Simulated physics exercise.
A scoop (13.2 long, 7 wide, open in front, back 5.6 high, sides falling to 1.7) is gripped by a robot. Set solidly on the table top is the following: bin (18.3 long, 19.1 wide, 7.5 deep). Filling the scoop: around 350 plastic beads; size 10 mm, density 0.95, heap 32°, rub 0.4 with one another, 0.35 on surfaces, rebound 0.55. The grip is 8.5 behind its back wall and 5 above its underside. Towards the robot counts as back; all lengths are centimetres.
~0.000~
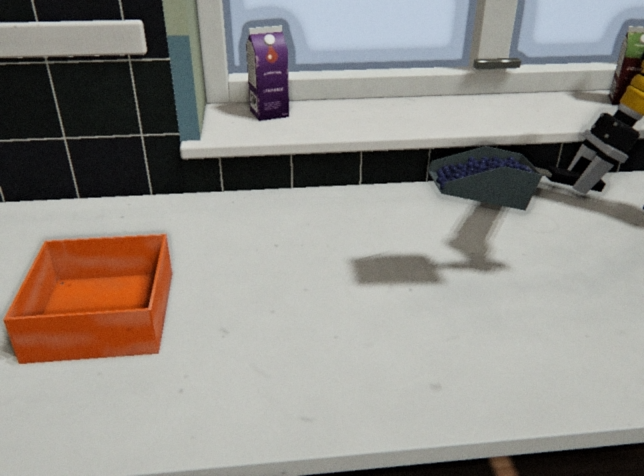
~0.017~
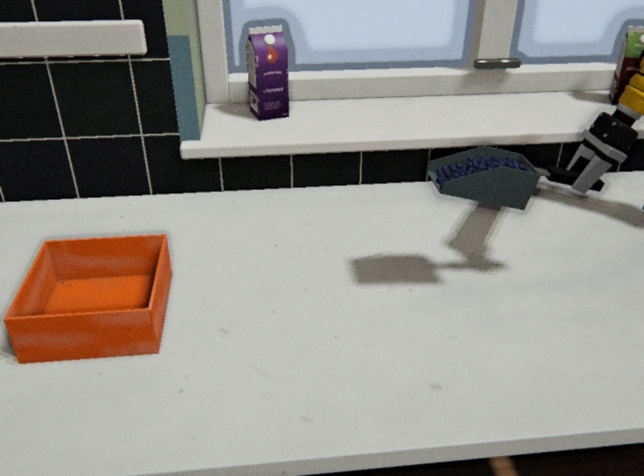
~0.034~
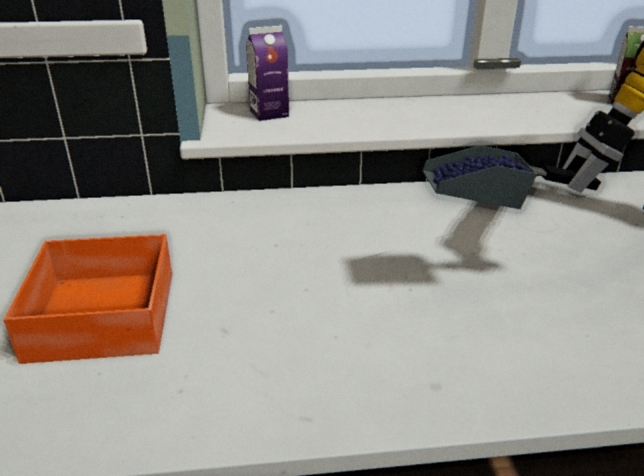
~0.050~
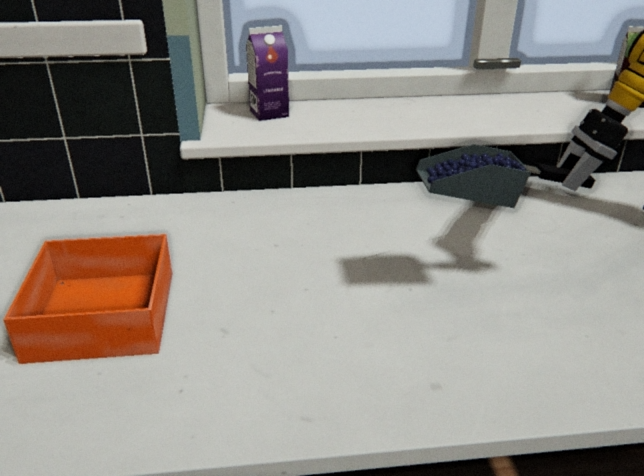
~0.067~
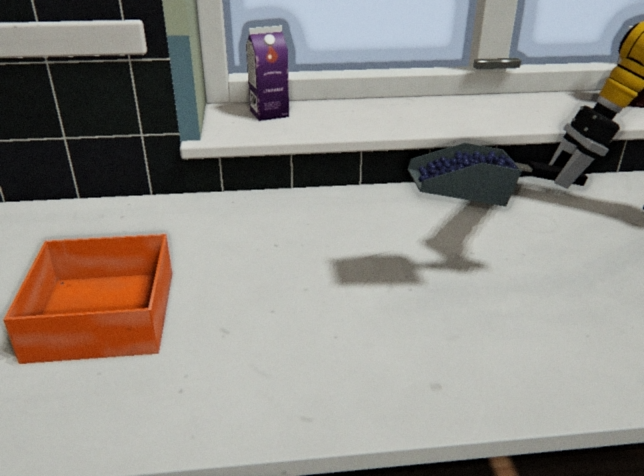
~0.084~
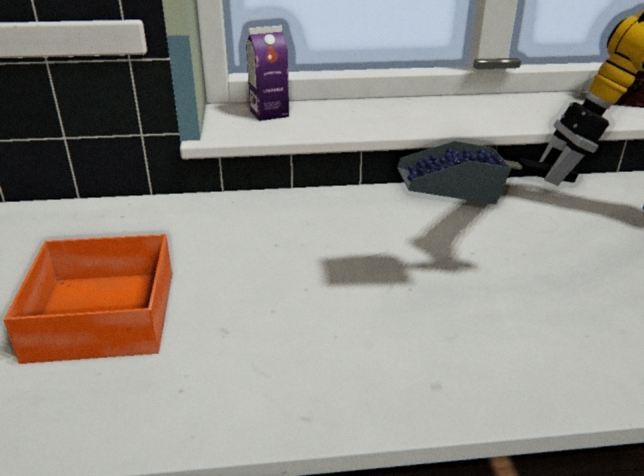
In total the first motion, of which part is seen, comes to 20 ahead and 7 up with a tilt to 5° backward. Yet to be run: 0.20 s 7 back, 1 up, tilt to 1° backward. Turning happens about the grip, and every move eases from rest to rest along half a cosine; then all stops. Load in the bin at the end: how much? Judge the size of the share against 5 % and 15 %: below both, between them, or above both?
Below both.
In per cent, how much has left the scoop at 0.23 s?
I'd say some 0 percent.
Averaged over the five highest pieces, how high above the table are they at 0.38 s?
Height: Around 26 cm.
After 0.23 s, tilted 5° backward, highest piece 27 above the table; 348 on the scoop, 5 in flight or on a rim.
After 0.38 s, tilted 2° backward, highest piece 26 above the table; 87 on the scoop, 266 in flight or on a rim.
After 0.66 s, level, highest piece 24 above the table; 244 on the table or floor, 53 on the scoop, 7 in the bin, 49 in flight or on a rim.
After 1.71 s, level, highest piece 24 above the table; 293 on the table or floor, 53 on the scoop, 7 in the bin.
At rest, 293 on the table or floor, 53 on the scoop, 7 in the bin. That is 2 % in the bin.
